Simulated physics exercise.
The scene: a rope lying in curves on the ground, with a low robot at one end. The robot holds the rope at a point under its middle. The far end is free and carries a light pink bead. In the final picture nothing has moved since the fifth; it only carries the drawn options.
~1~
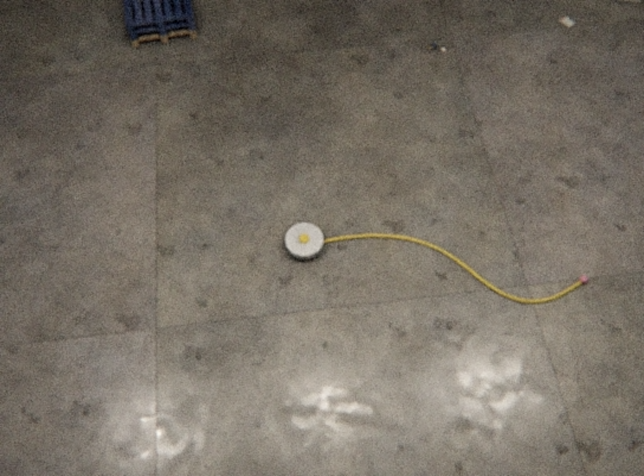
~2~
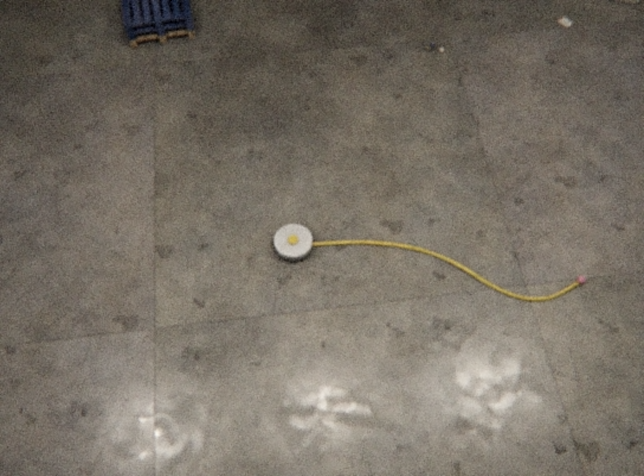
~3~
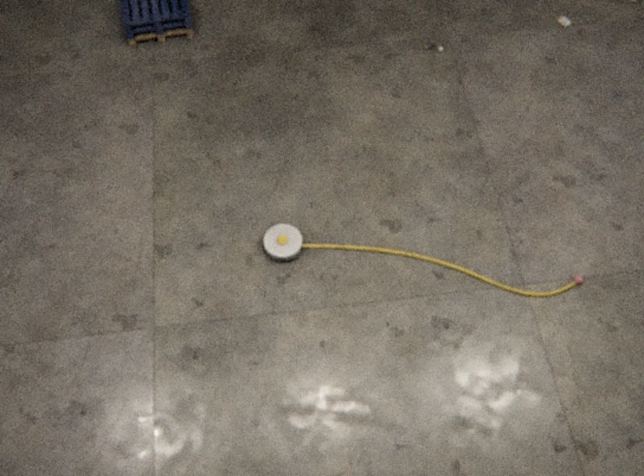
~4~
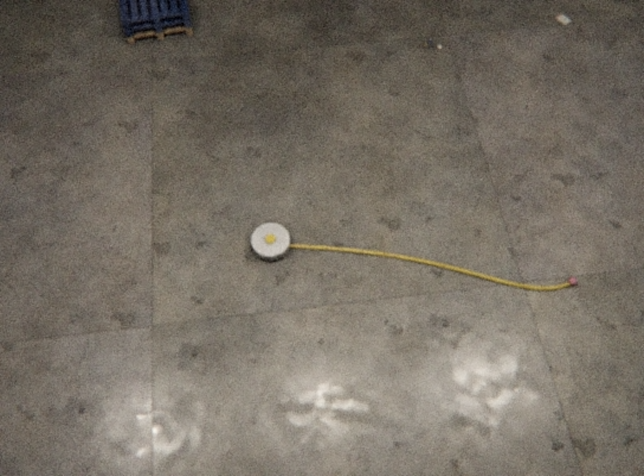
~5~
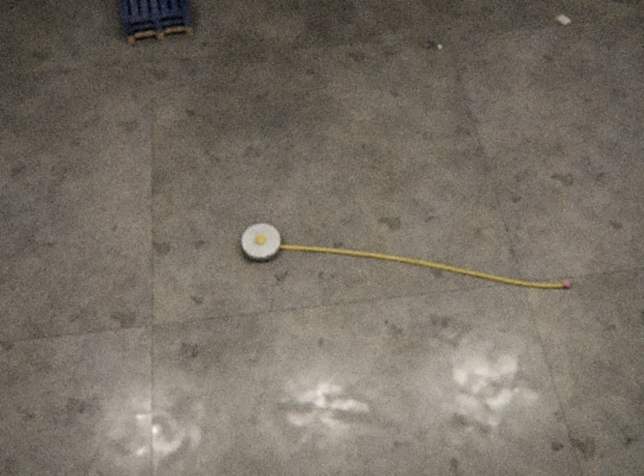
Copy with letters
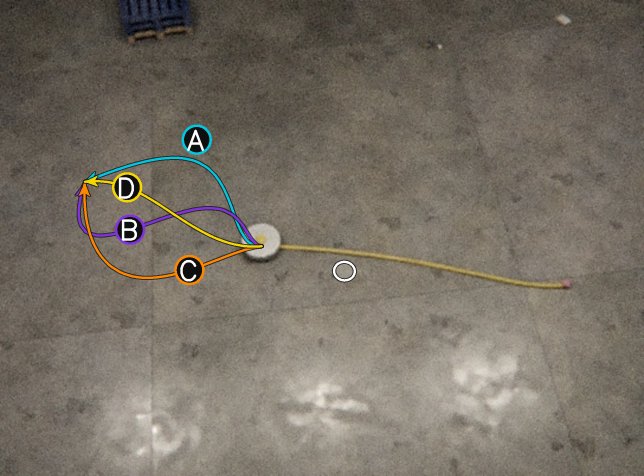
A round white robot with a yellow centre sits near the middle of a stained grey concrete floor, seen from high above, with patches of reflected light along the bottom. A yellow rope curves from it to a pink-tipped free end at right, and a blue pallet lies at upper left. The robot slides steadily left, drawing the rope's curves nearly straight while the pink end shifts slightly left.
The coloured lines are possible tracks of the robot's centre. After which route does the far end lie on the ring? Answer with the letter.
Choose route C.
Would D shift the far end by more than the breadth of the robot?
Yes.
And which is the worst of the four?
Route A.
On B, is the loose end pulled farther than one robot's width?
Yes.
On the marked copy, A from (262, 246) via (199, 163) to (85, 182); B from (262, 246) via (157, 220) to (84, 184); C from (262, 246) via (132, 276) to (85, 183); D from (262, 246) via (173, 214) to (85, 182); the ring at (344, 271).
Taking C. A third of the way, robot (164, 273), middle of the rope (322, 267), free end (473, 273).
Two thirds of the way, robot (89, 235), middle of the rope (237, 269), free end (387, 269).
When it is over, robot (83, 178), middle of the rope (200, 249), free end (345, 269); the free end is on the ring.
As for the rest, A leaves the free end at (361, 236); B leaves the free end at (354, 249); D leaves the free end at (359, 253).
